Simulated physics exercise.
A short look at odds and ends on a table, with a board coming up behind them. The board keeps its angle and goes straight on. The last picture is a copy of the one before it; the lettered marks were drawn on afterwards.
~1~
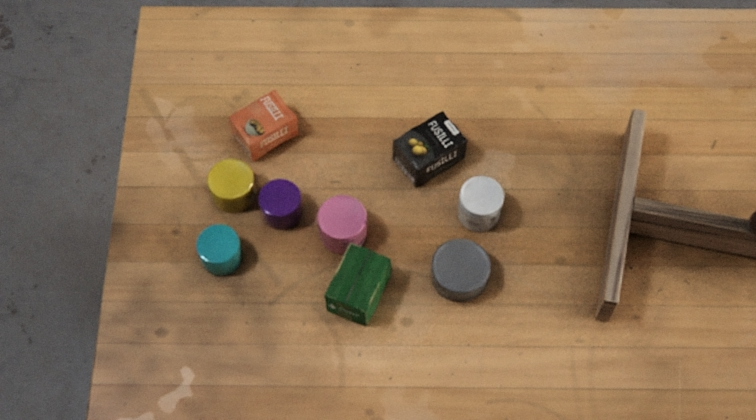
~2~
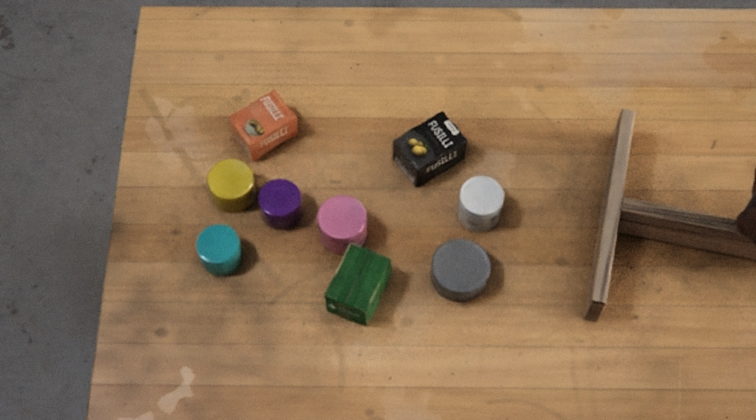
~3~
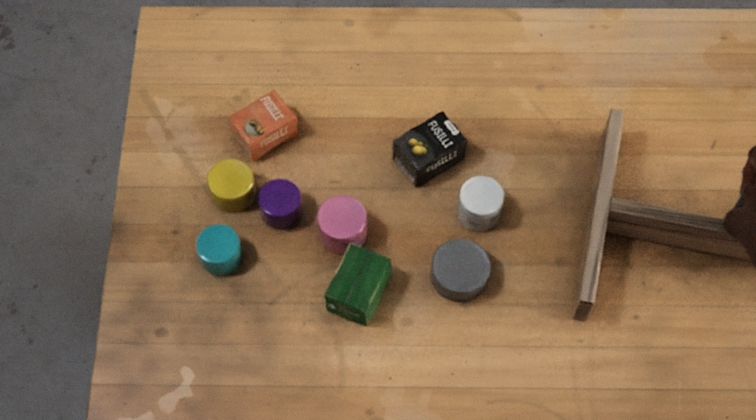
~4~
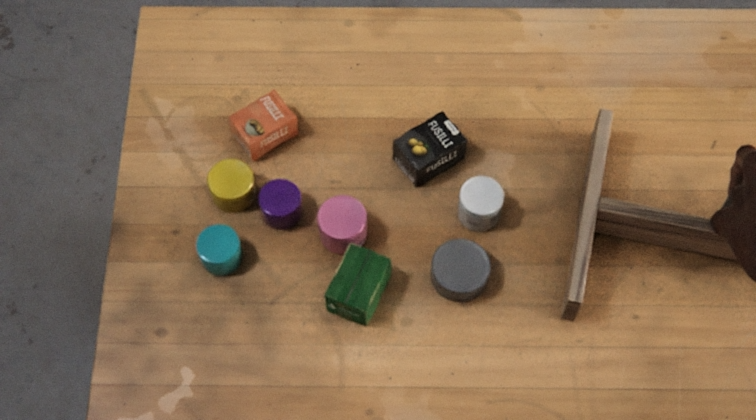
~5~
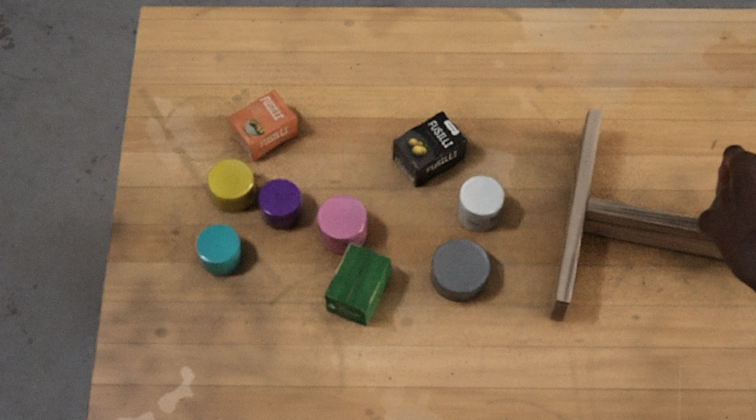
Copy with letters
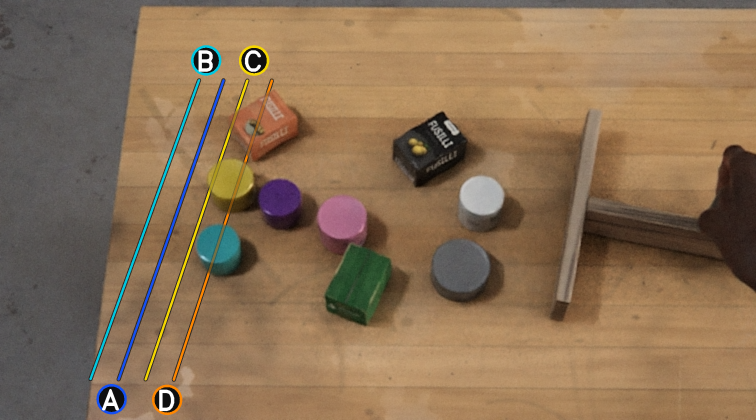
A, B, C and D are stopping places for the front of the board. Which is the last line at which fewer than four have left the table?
As far as mark A.
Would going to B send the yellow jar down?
Yes.
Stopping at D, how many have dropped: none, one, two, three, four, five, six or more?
The count is none.
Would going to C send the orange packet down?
By then, no.
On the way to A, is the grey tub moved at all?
By then, yes.
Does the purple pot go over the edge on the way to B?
Yes.
On the marked copy, A at (174, 219); B at (148, 219); C at (200, 220); D at (226, 220).
Taking A. A third of the way, board (433, 200); green box (342, 283); black packet (403, 149).
Two thirds of the way, board (285, 199); yellow jar (166, 170); purple pot (184, 204).
When it is over, board (173, 198); purple pot over the edge; turquoise pot over the edge; two fallen.
As for the rest, B drops four; C is within the limit but short; D is within the limit but short.
